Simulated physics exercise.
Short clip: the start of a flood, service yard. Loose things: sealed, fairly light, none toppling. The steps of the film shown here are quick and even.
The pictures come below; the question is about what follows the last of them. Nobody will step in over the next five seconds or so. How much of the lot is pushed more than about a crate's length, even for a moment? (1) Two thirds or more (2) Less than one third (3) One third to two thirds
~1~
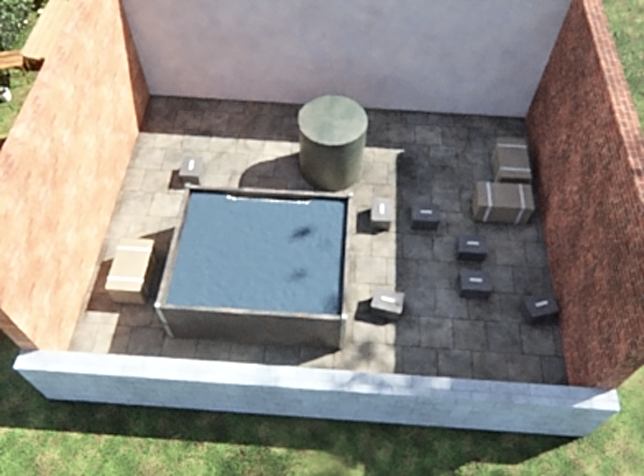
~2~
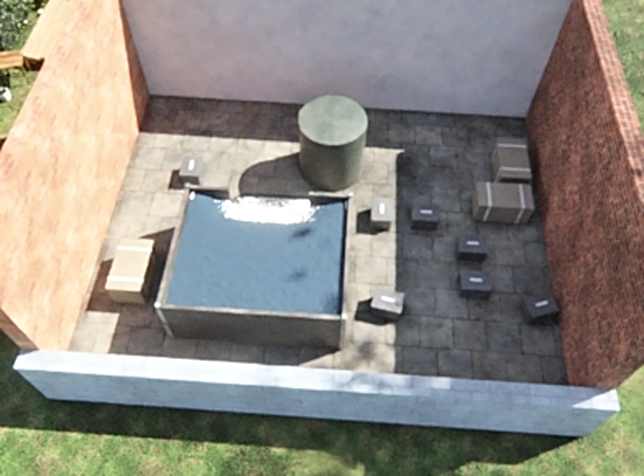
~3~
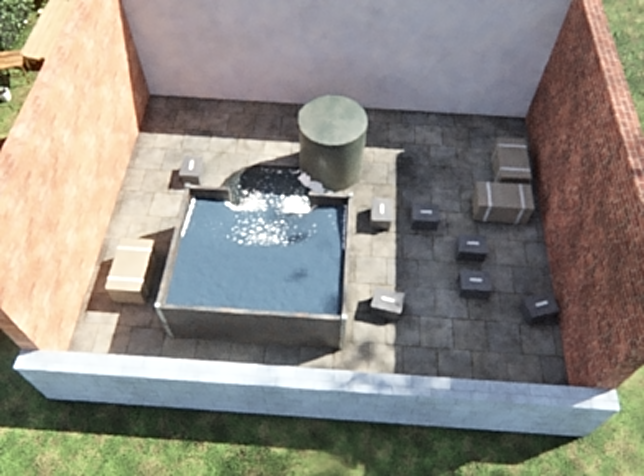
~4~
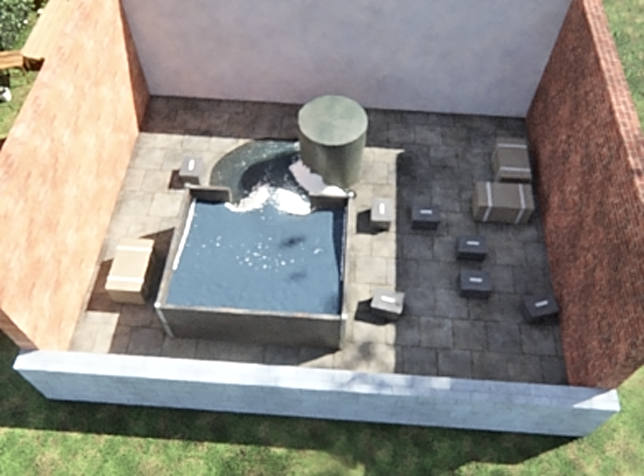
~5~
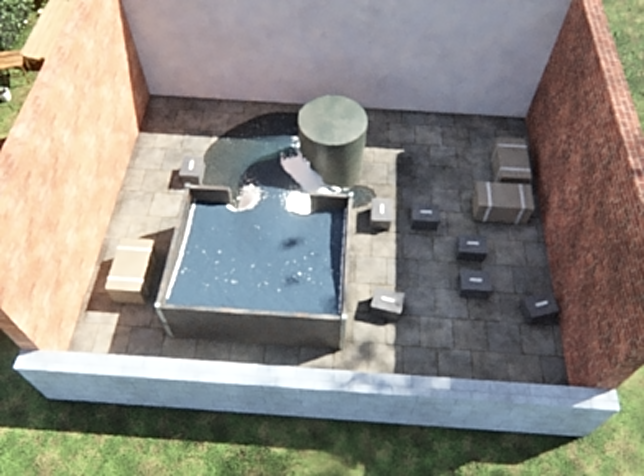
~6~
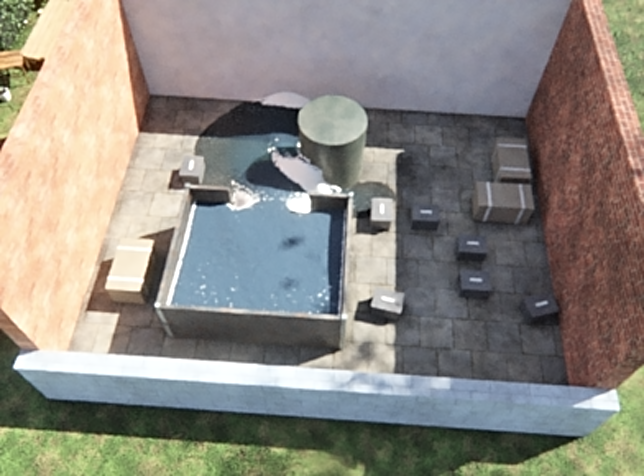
Answer: 1.
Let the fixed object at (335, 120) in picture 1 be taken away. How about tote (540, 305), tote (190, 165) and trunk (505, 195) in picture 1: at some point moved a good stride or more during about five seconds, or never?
Went the distance, went the distance and went the distance.
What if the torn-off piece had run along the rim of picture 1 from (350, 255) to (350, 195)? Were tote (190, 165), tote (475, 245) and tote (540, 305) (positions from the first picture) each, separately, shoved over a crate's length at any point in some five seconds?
Well, in order they come out as under that mark, beyond that mark and beyond that mark.
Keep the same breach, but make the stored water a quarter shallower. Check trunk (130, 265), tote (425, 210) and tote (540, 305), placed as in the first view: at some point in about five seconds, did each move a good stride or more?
One after the other: No, that far or more, never so far.
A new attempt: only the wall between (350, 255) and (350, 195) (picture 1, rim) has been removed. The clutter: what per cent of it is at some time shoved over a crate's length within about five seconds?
I'd guess close to 70 percent.
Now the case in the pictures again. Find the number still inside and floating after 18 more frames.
By my tally, 2.
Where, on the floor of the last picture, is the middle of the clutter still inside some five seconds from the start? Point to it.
Close to (430, 285).
A moment on, 0 of 10 are well off their spots; 0 afloat.
Next, 2 of 10 are well off their spots; 1 afloat.
Later, 5 of 10 are well off their spots; 2 afloat.
In the end, 7 of 10 are well off their spots, and 8 have been at some point; 8 afloat.
